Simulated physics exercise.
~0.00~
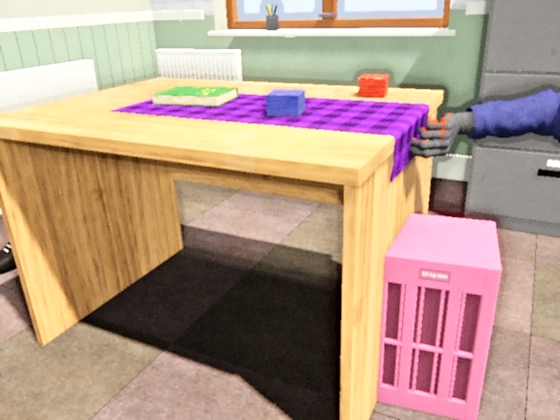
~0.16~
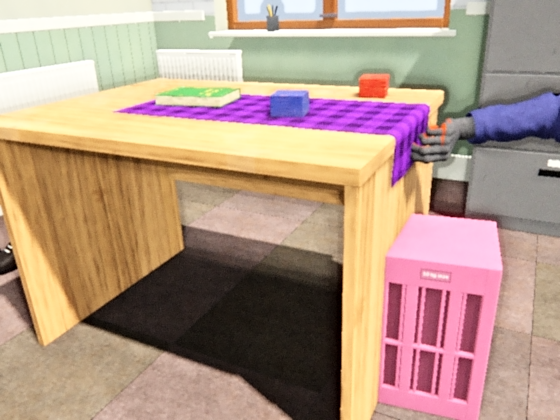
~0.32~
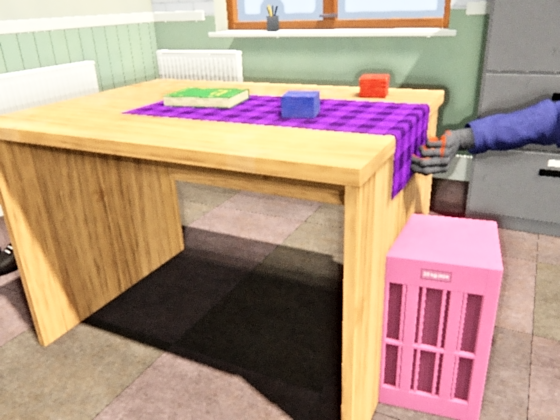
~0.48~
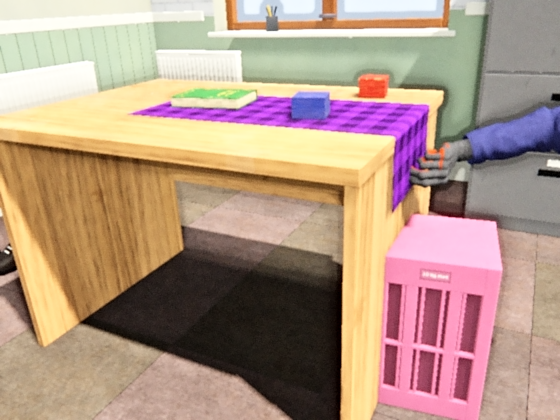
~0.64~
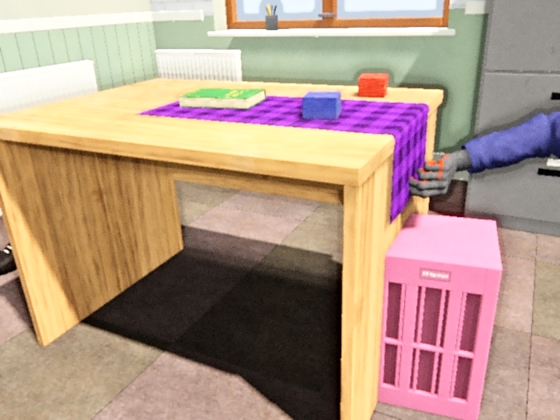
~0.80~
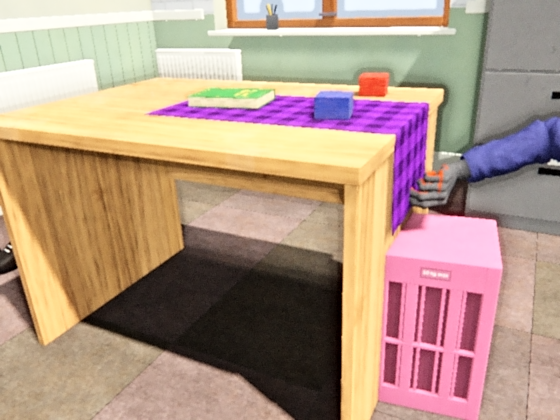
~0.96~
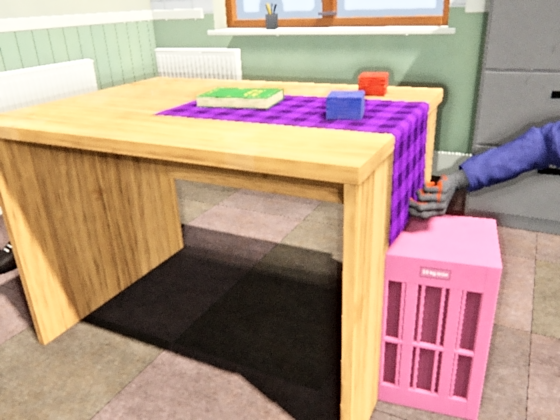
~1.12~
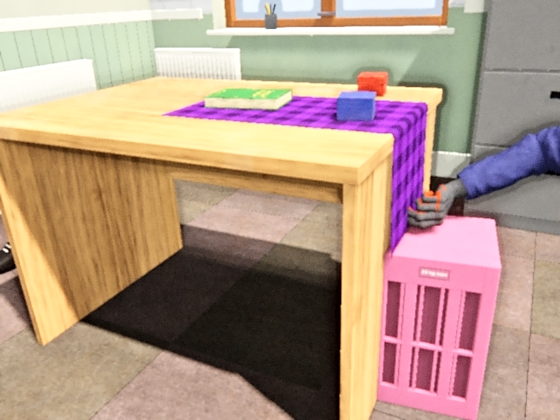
At first, a purple checked cloth lies across a wooden table with a green book and a blue block on it, its end hanging over the right side near a pink crate, while a red block sits toward the back. A gray hand in a blue sleeve holds the hanging end and slowly draws it downward. The cloth slides right, carrying the book and the blue block along. The hem sinks past the crate's top edge as the hand lowers to the crate. By the end, both blocks and the book remain on the table, the red block unmoved.
